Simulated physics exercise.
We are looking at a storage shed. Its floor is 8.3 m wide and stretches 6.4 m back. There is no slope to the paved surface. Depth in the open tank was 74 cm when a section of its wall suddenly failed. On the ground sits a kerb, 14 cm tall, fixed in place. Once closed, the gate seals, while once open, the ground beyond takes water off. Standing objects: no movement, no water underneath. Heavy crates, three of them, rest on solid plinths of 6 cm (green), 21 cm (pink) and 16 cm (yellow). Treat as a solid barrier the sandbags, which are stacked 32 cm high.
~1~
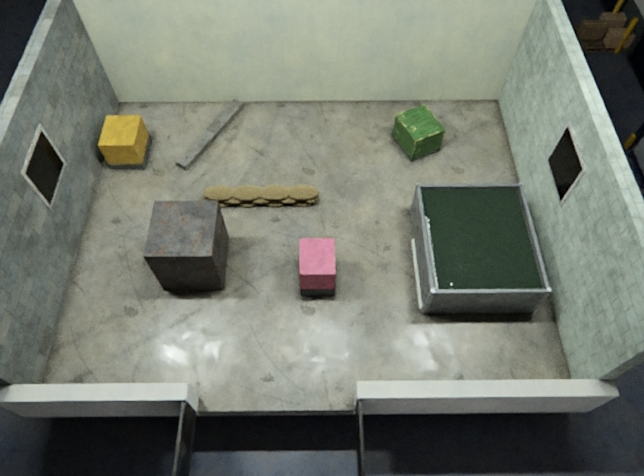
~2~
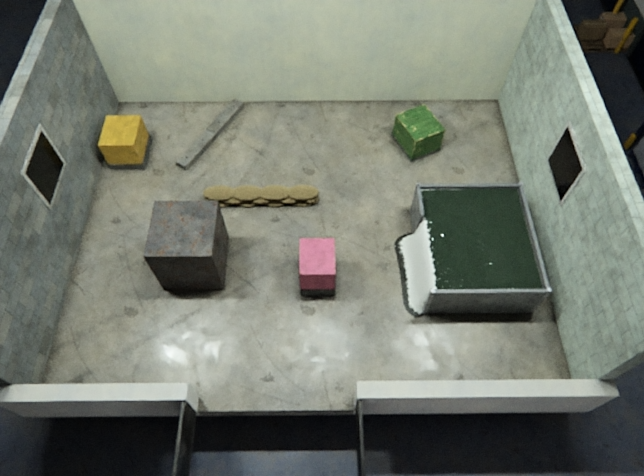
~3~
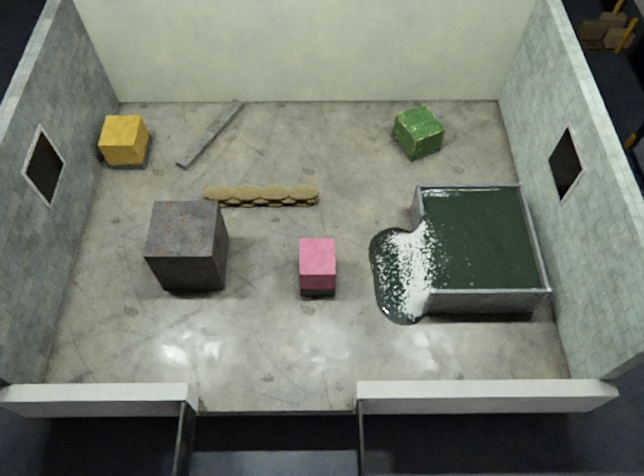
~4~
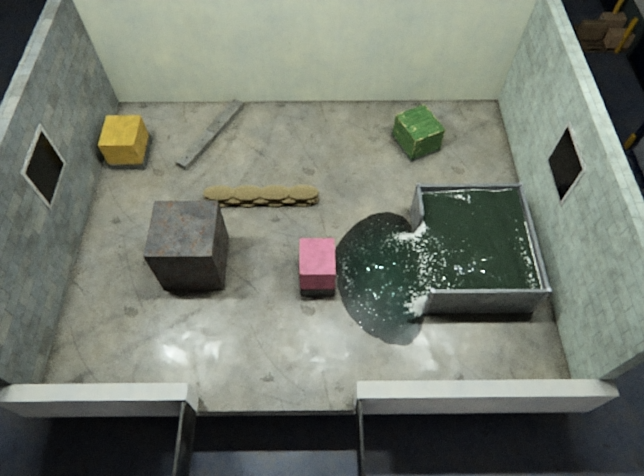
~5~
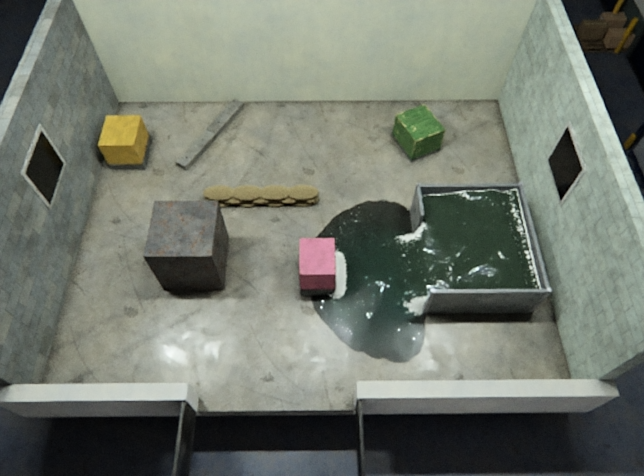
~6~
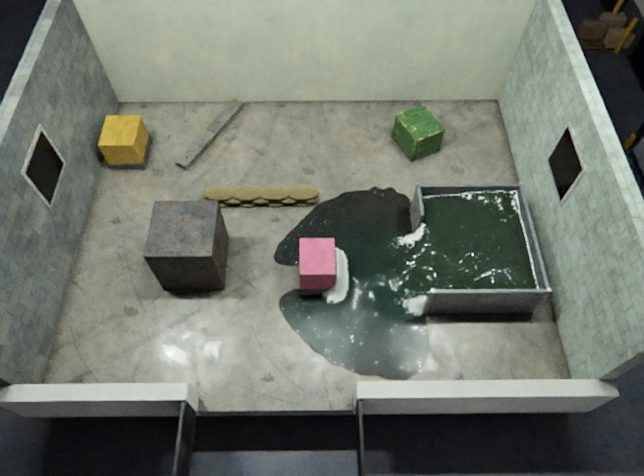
Dark green water pours from the open tank and spreads left across the floor around a pink block.
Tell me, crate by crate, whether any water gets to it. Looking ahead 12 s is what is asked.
Here it is: Green crate, no water gets to it; pink crate, water gets to it; yellow crate, no water gets to it.
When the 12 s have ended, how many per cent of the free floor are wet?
Some 95 per cent of the floor is wet.
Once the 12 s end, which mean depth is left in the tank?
I'd put the mean depth near 4 centimetres.
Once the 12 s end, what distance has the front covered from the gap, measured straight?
It's close to 7.4 metres.
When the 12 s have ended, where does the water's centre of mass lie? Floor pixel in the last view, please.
Near (276, 220).
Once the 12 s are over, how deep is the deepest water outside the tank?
About 9 cm at most.
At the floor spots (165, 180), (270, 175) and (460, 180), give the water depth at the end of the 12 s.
Spot one 5 cm, spot two 3 cm, spot three 2 cm.
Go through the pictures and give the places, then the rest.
Still water, 74 cm deep, in the open tank at (478, 237), in the first frame.
Water pours out at (424, 266) and has run 0.8 m, to (420, 314); deepest outside 40 cm, 74 cm at the open tank's back, in the second frame.
Water pours out at (423, 267) and has run 1.0 m, to (379, 238); deepest outside 44 cm, 74 cm at the open tank's back, in the third frame.
The front is at (340, 253), 1.5 m from the gap at (423, 268); 2.7 m2 of floor is under water; 69 cm left at the back of the open tank, in the fourth frame.
The front is at (310, 259), 2.0 m from the gap at (423, 268); 4.1 m2 of floor is under water; 62 cm left at the back of the open tank, in the fifth frame.
Water pours out at (423, 268) and has run 2.5 m, to (280, 253); deepest outside 71 cm, 65 cm at the open tank's back, in the sixth frame.
A moment later water covers 25 % of the floor and is deepest (46 cm) near (348, 280); green plinth not reached, pink plinth reached, yellow plinth not reached.
Soon after water covers 40 % of the floor and is deepest (34 cm) near (348, 280); green plinth reached, pink plinth reached, yellow plinth not reached.
Next water covers 55 % of the floor and is deepest (20 cm) near (62, 310); green plinth reached, pink plinth reached, yellow plinth reached.
Later on water covers 75 % of the floor and is deepest (10 cm) near (108, 176); green plinth reached, pink plinth reached, yellow plinth reached.
At the end water covers 95 % of the floor and is deepest (9 cm) near (160, 105); highest at the green plinth 4 cm, highest at the pink plinth 59 cm, highest at the yellow plinth 11 cm.
